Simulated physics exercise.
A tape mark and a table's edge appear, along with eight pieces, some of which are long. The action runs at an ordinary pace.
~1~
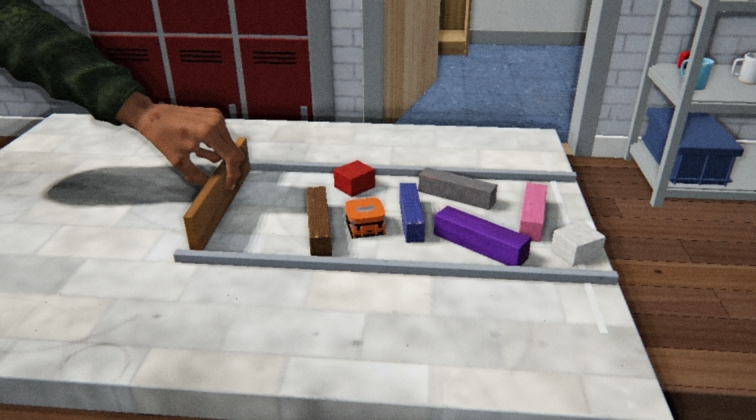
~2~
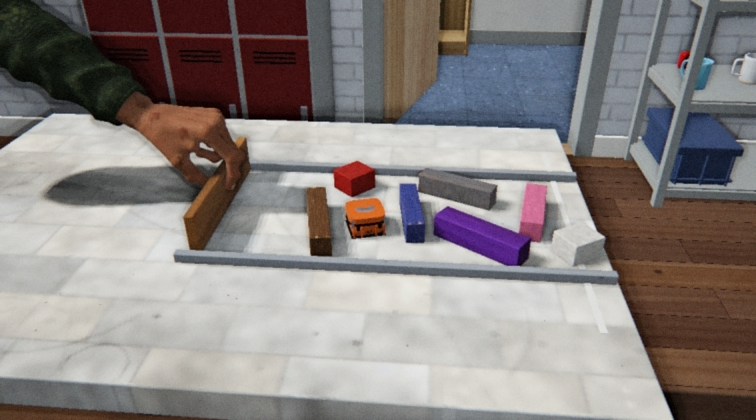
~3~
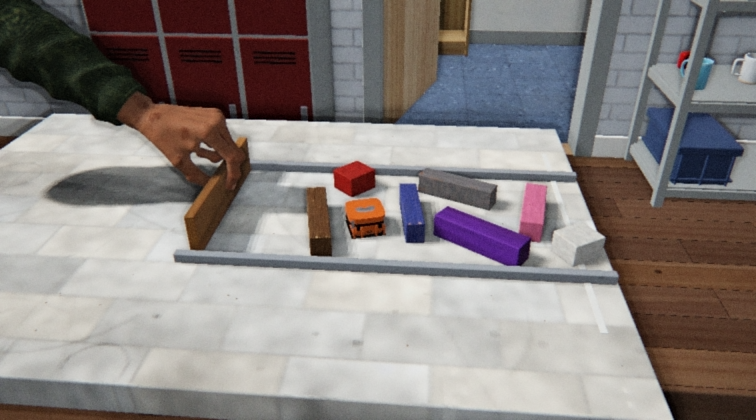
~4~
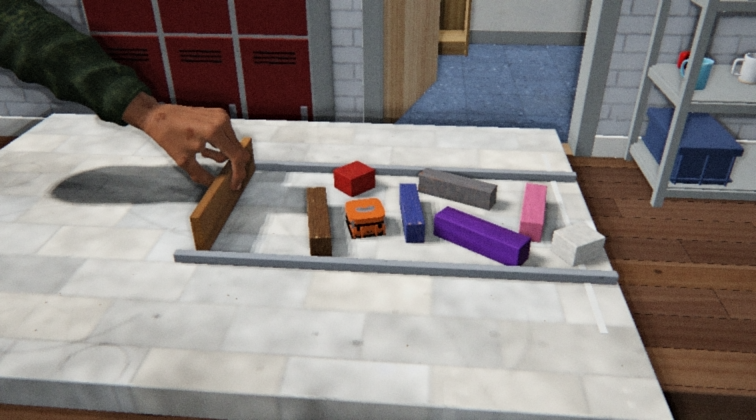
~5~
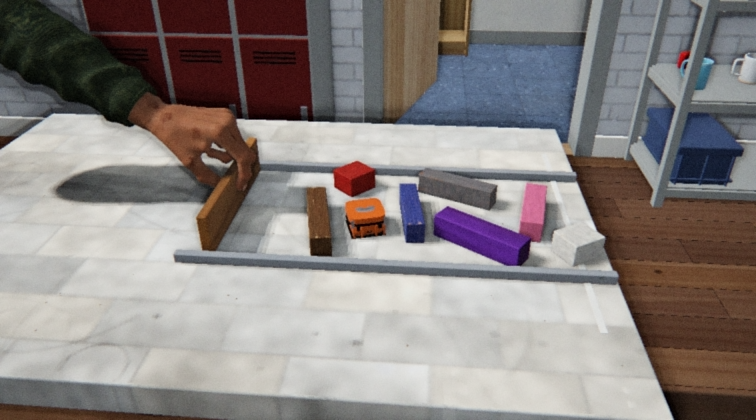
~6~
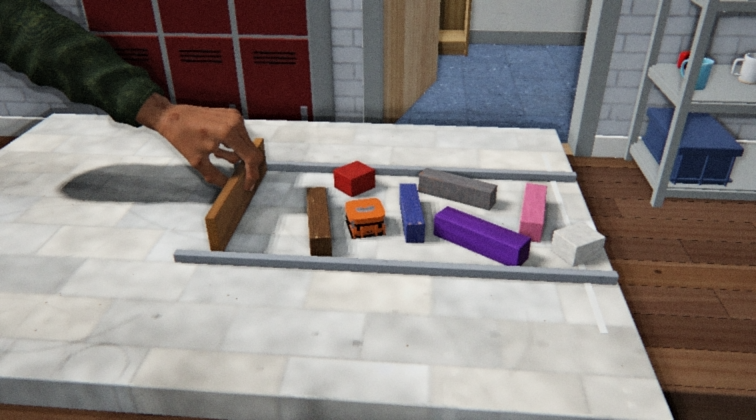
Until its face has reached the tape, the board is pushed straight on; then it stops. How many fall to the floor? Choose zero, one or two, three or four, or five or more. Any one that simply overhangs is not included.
Five or more.
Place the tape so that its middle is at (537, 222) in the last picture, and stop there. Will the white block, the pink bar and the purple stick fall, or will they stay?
Lab note - white block toppled, pink bar toppled, purple stick toppled.
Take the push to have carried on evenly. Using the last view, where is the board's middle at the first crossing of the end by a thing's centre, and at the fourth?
For the first, roughly (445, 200); for the next, roughly (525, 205).
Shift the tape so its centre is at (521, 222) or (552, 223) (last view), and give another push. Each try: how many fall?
So it's 3 the first time and 5 the second time.
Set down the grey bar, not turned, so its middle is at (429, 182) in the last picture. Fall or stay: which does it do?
If so, it ends up falling.
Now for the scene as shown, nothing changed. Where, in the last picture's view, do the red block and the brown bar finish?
In the last picture they sit at about (571, 181) and about (585, 232).
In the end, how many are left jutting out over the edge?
Number: 1.
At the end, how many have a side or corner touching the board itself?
2 of them.
Soon after, none off yet; white block at rest near (578, 244); pink bar at rest near (533, 211); purple stick displaced a little near (497, 239).
In the end, the number that fall off is five or more; gone, orange case, blue bar, grey bar, purple stick, pink bar and white block.
